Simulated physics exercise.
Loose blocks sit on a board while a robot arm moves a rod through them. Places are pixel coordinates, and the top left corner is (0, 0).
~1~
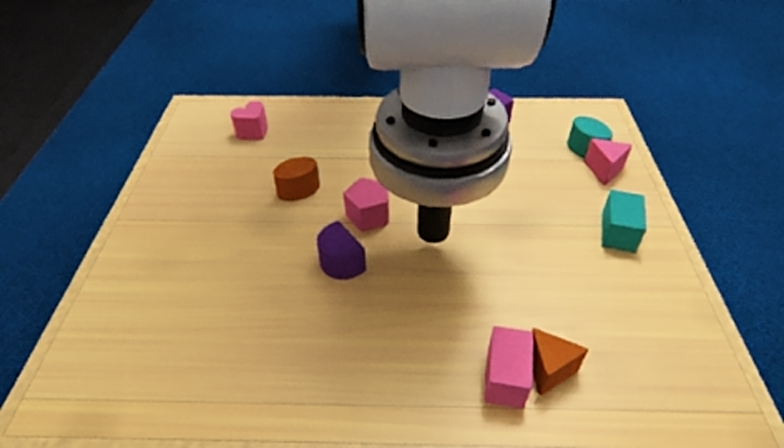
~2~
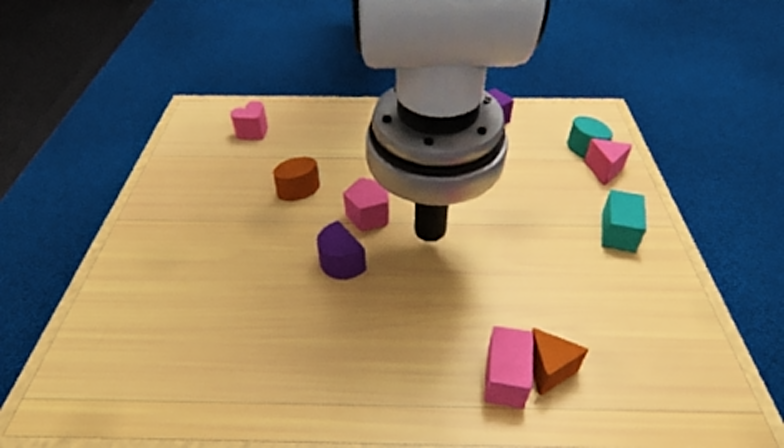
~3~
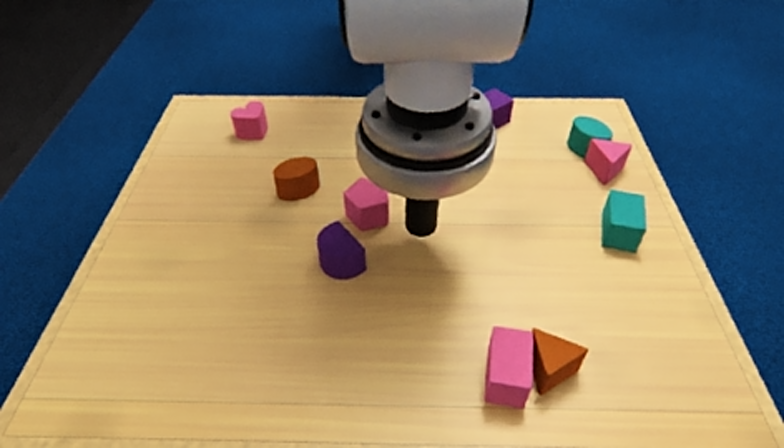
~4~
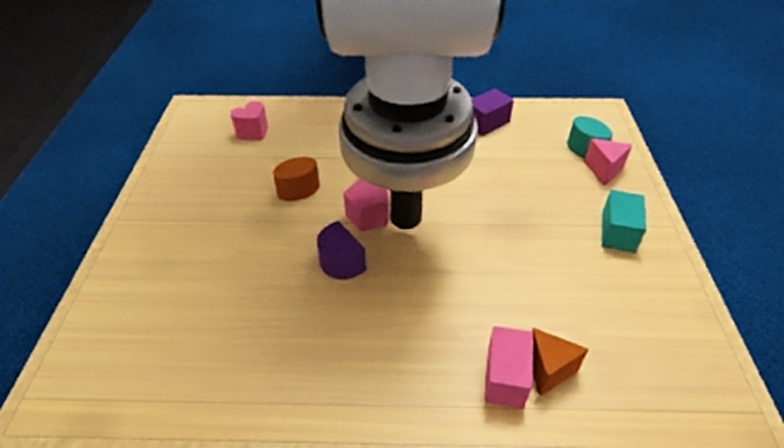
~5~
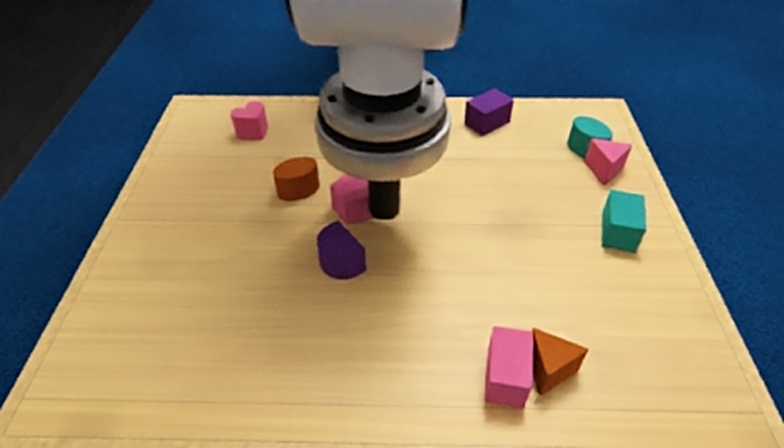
Robot arm moving its rod left across a wooden board of colourful blocks, then nudging a pink pentagon slightly left.
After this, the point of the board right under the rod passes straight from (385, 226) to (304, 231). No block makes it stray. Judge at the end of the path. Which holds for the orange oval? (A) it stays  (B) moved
A: It stays.
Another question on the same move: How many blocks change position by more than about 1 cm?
The push moves one block more than 1 cm.
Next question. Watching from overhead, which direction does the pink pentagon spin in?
In a top view, it turns clockwise.
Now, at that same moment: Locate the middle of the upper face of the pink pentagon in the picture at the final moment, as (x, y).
It sits at (330, 181).
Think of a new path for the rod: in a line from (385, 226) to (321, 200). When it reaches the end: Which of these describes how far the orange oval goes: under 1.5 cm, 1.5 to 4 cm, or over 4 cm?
Once the path is done, the orange oval lies 1.5 to 4 cm from its present place.
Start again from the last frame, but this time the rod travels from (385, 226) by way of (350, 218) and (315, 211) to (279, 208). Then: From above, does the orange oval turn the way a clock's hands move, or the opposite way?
From above, it turns counterclockwise.
What follows on the original path. Halfway along, rod (343, 214); pink pentagon (334, 181), turned 55° clockwise.
At the end, rod (301, 217); orange oval not moved; pink pentagon (330, 181), turned 70° clockwise.
